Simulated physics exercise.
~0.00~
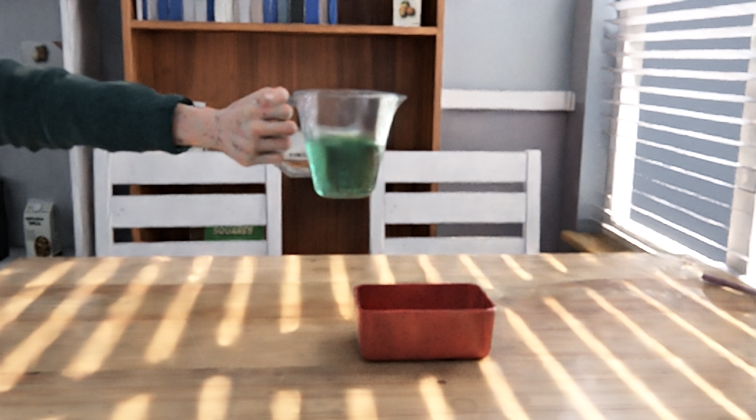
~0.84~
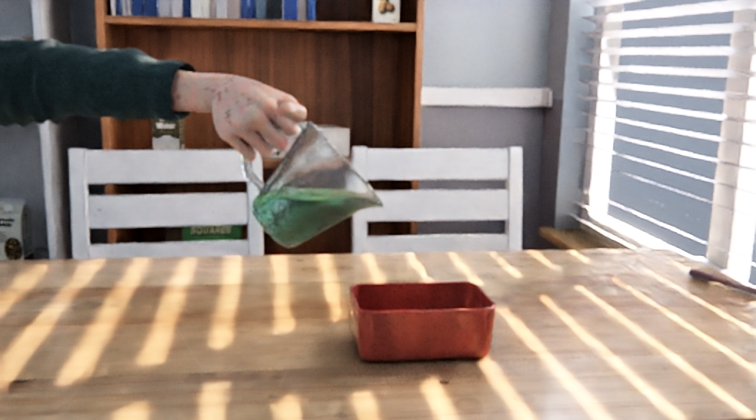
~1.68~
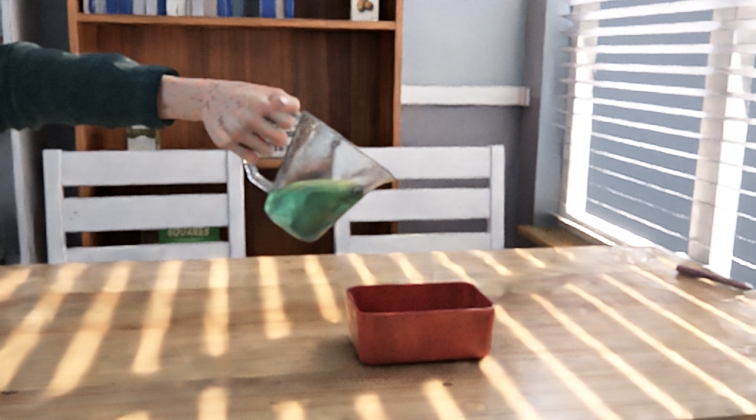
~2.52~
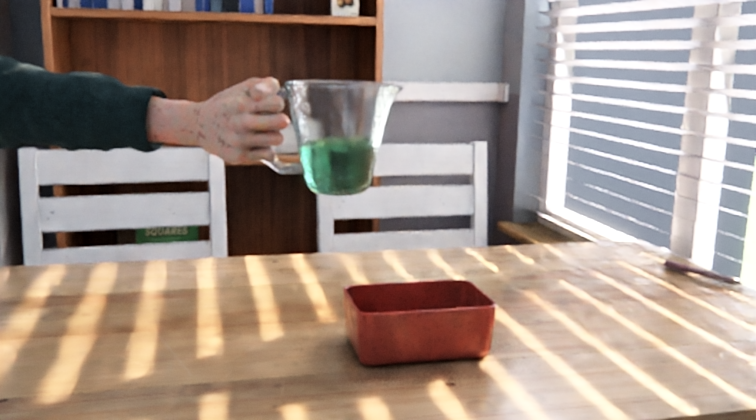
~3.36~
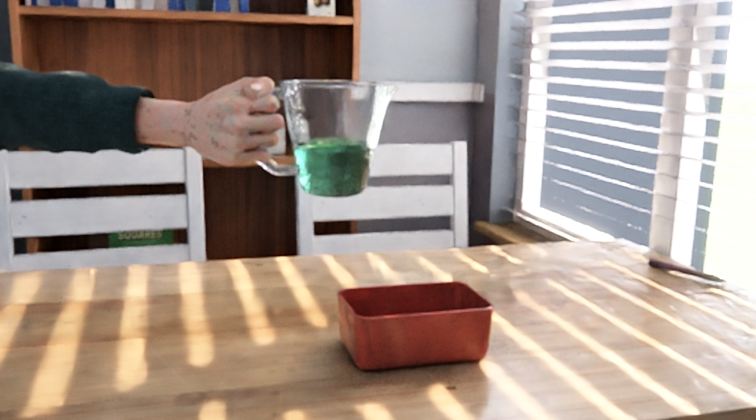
In a room with white chairs, a wooden bookcase and a bright window with blinds, a striped-sunlit wooden table is seen from the front, slightly above. A red oblong tub sits on it, while a hand in a dark green sleeve holds a clear jug of green liquid above and to its left. The hand tips the jug steeply rightward, then holds it at a gentler tilt, with no stream visible. The view drifts slightly sideways. Finally the jug is upright again, held still with green liquid inside, and the tub remains on the table.
